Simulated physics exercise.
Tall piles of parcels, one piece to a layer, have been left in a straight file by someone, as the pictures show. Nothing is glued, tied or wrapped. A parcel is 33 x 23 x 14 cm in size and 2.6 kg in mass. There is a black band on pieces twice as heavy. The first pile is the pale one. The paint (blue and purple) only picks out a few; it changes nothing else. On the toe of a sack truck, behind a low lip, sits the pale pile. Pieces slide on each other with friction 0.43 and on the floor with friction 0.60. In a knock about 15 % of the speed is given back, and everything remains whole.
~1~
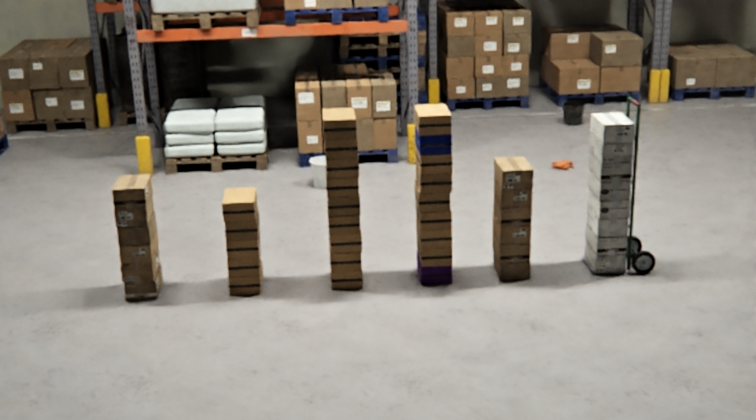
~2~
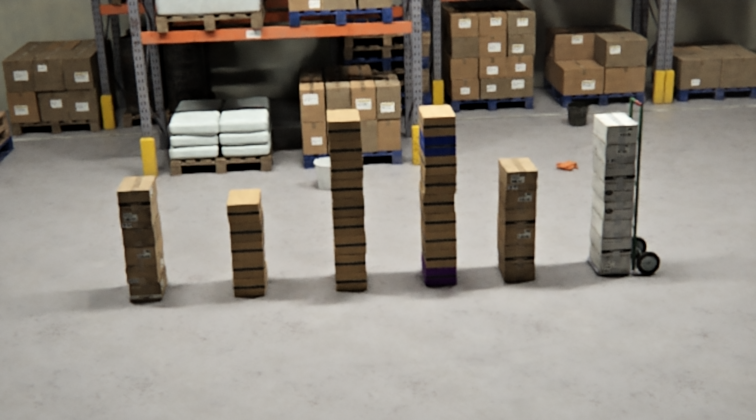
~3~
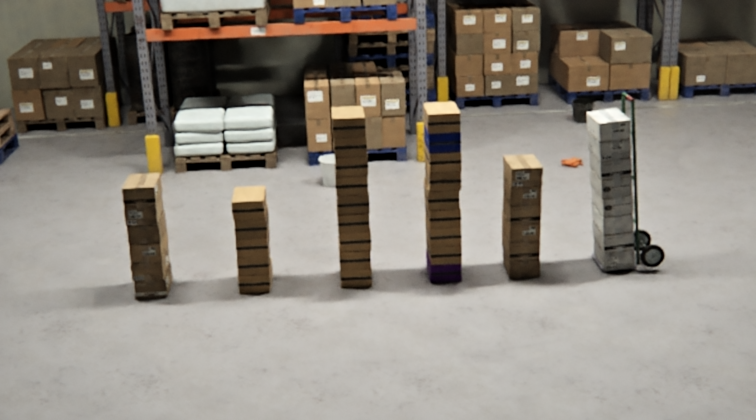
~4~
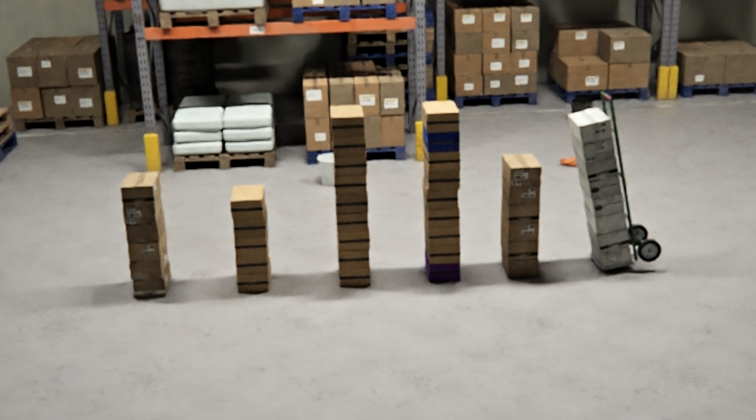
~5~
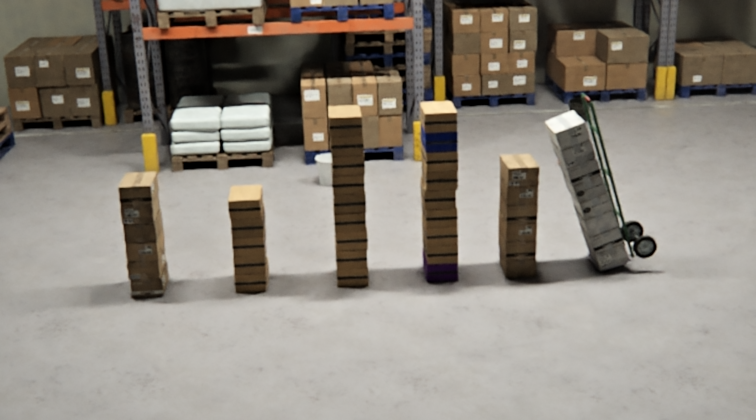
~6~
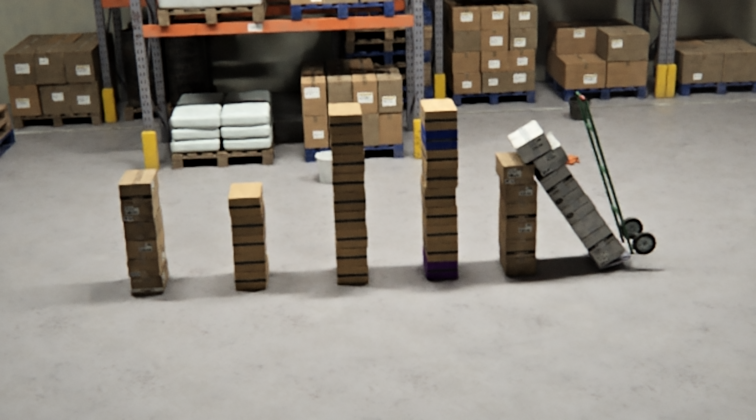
The footage shows a row of six parcel stacks in a warehouse; the pale stack at right, on a hand truck, tilts left with it, then leans away from the frame, its top reaching the neighbouring brown stack.
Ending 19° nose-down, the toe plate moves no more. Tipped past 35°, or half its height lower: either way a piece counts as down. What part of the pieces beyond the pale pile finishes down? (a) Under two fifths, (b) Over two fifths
The answer is b.
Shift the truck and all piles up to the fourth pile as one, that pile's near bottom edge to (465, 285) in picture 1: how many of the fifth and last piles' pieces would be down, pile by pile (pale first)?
Then fifth 4, last 0.
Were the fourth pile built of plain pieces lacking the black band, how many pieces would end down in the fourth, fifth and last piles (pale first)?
Fourth 9, fifth 5, last 6.
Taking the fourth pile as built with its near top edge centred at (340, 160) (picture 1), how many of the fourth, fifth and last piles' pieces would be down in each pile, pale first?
The tally would be fourth 7, then fifth 4, then last 5.
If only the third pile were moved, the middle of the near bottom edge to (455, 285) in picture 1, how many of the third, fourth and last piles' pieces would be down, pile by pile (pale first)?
Pile tally - third: 0, fourth: 0, last: 0.
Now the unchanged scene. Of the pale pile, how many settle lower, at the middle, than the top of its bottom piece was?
3.
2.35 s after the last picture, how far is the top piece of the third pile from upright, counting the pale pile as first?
The top piece is tilted around 10°.
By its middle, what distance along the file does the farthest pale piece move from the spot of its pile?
Around 125 centimetres.
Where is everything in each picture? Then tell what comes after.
In the first frame (places mark the middle of the side facing us), truck frame (637, 140) 0° forward; purple parcel (437, 276); blue parcel (436, 145); the rest undisturbed.
Truck frame (640, 140) 1° forward; blue parcel (440, 146), in the second frame.
Truck frame (634, 135) 5° forward, top of the pale pile leaning 5°; blue parcel (445, 143); the rest undisturbed, in the third frame.
Truck frame (616, 133) 12° forward, top of the pale pile leaning 12°; blue parcel (444, 142); the rest undisturbed, in the fourth frame.
Truck frame (600, 134) 17° forward, top of the pale pile leaning 20°; blue parcel (442, 142); the rest undisturbed, in the fifth frame.
Truck frame (595, 133) 19° forward, top of the pale pile leaning 30°; blue parcel (442, 140); purple parcel (443, 271); one has shifted, in the sixth frame.
Then, 1.39 s after the last picture, 8 of the pale pile down; 6 of the 35 other parcels down; blue parcel leaning 19°; purple parcel leaning 19°.
Then, 2.35 s after the last picture, 8 of the pale pile down; 24 of the 35 other parcels down; purple parcel leaning 59°; blue parcel leaning 35°, 56 cm lower.
At rest, 8 of the pale pile down; 32 of the 35 other parcels down; purple parcel leaning 56°; blue parcel leaning 56°, 65 cm lower. That is 91 per cent. As the last picture would show them, middles, purple parcel near (427, 255), blue parcel near (289, 227).
